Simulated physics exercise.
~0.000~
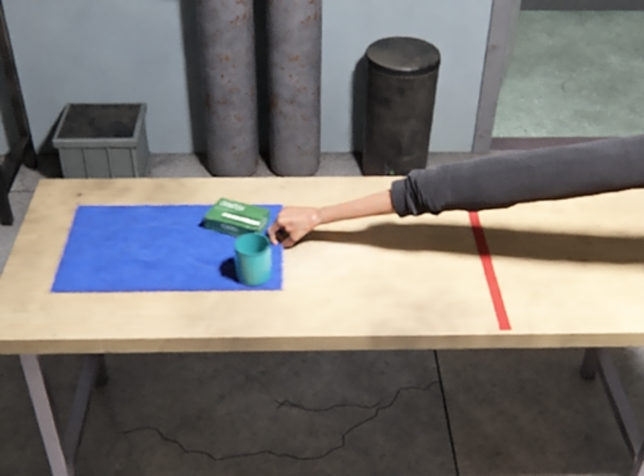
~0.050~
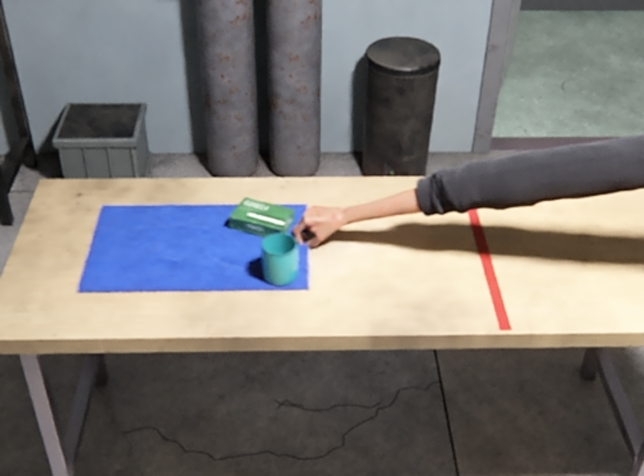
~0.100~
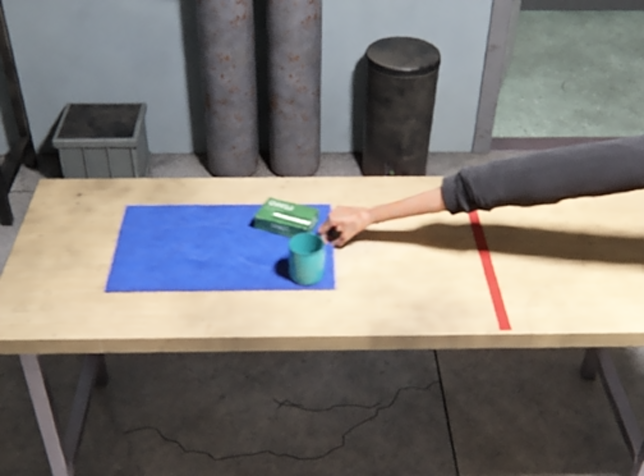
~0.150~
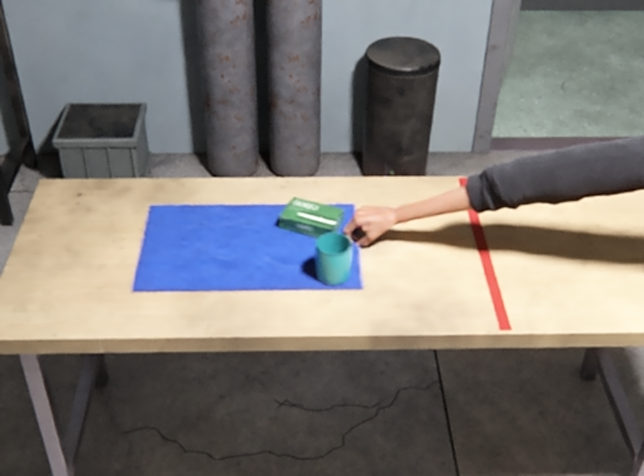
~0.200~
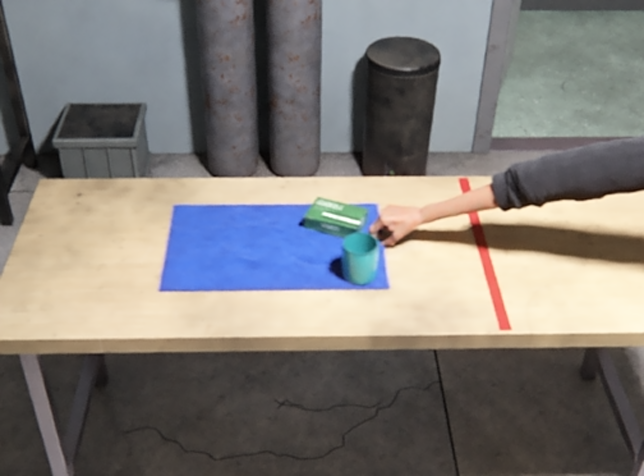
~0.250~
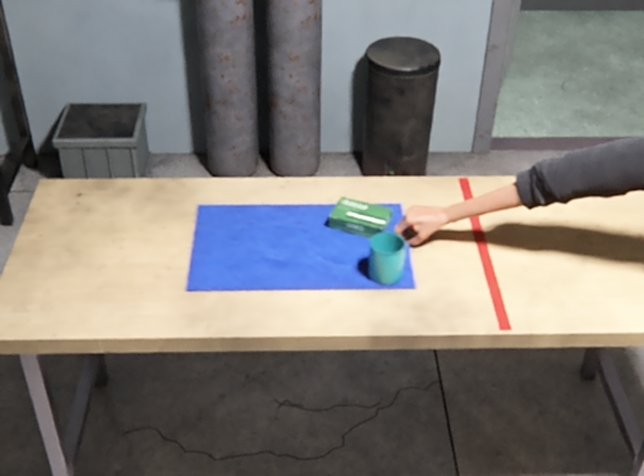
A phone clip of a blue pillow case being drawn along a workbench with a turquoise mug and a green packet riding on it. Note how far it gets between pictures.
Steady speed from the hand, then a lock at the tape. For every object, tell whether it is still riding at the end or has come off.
Turquoise mug - come off, green packet - come off.
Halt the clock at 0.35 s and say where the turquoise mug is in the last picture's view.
At the stated time, position (440, 258).
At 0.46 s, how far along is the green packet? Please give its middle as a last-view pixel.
Its middle sits close to (459, 217).
By 0.35 s, hem short of the tape; turquoise mug on the cloth near (440, 258); green packet on the cloth near (410, 218).
By 0.46 s, hem at the tape; turquoise mug ahead of the hem near (493, 258); green packet on the cloth near (459, 217).
When it is over, hem at the tape; turquoise mug ahead of the hem near (579, 258); green packet ahead of the hem near (514, 218). The turquoise mug slides clear of the cloth and the green packet leaves the cloth.
